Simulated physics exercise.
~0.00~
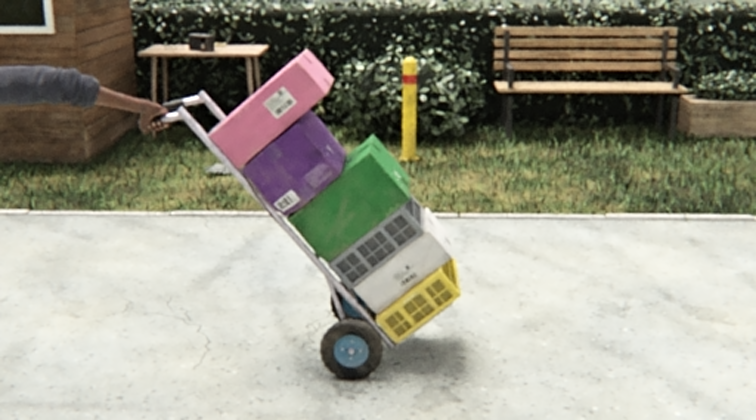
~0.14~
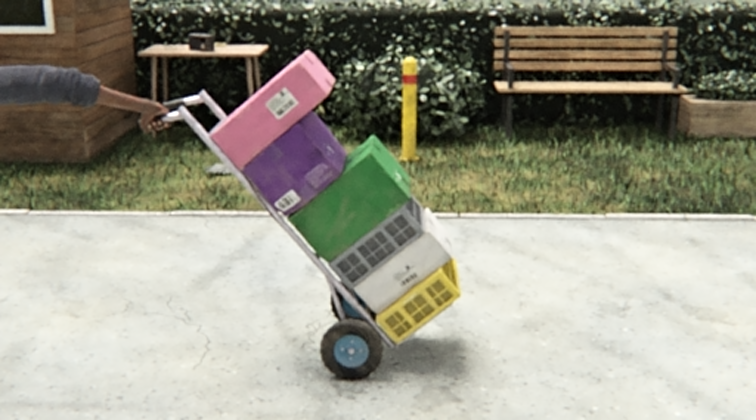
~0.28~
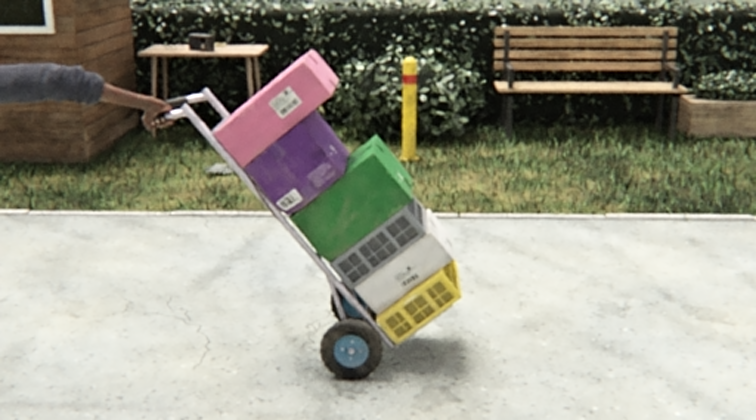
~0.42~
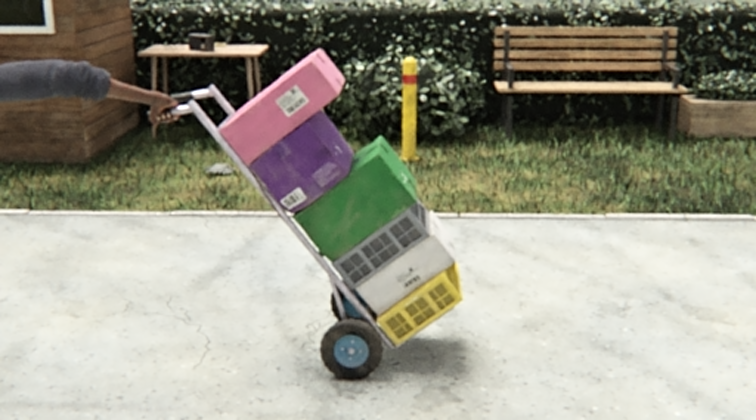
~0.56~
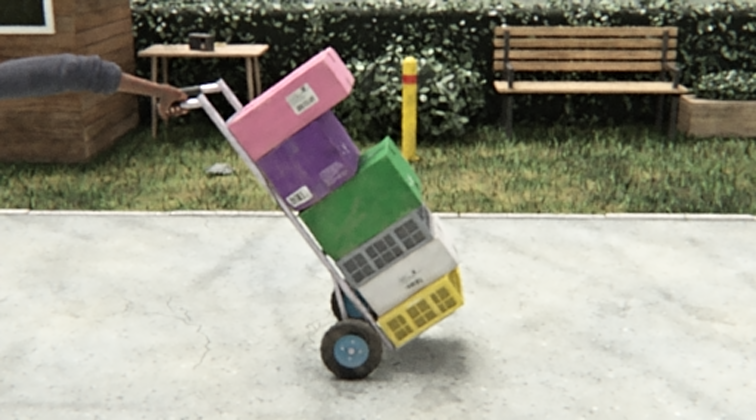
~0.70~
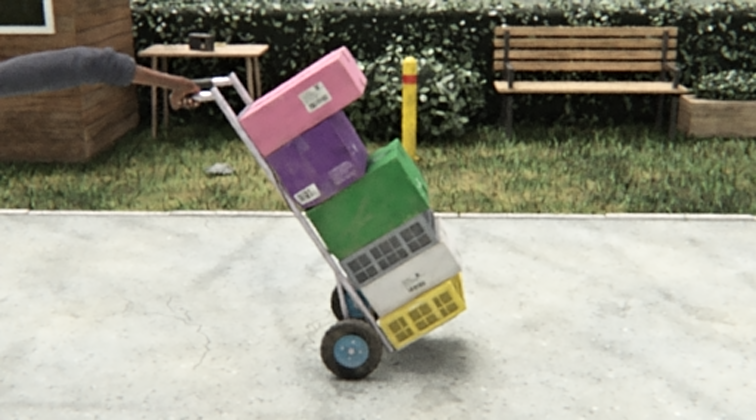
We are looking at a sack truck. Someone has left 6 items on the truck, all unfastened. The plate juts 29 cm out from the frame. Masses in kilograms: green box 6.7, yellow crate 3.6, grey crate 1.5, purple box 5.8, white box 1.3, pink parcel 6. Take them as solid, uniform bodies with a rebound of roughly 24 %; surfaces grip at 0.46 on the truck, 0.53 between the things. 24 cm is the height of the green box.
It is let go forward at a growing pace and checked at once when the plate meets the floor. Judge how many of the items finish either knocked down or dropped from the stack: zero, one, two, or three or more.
Items affected: Three or more.
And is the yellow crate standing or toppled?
Here's what happens: The yellow crate never goes down.
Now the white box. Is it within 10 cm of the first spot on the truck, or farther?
Outcome for the white box: Displaced.
After 2.20 s, truck upright; green box tipped 14° from how it sat near (497, 230); yellow crate tipped 8° from how it sat near (437, 333); pink parcel tipped 15° from how it sat.
After 2.70 s, truck upright; green box, grey crate, purple box and pink parcel now dropped from the stack; yellow crate slid 3 cm near (435, 336); white box tipped 69° from how it sat.
At rest (4.7 s), dropped from the stack, green box, grey crate, purple box and pink parcel; tipped over on the truck, white box; yellow crate in place, give or take 10 cm. Seen from the same camera at the end, green box near (638, 298), yellow crate near (435, 336).
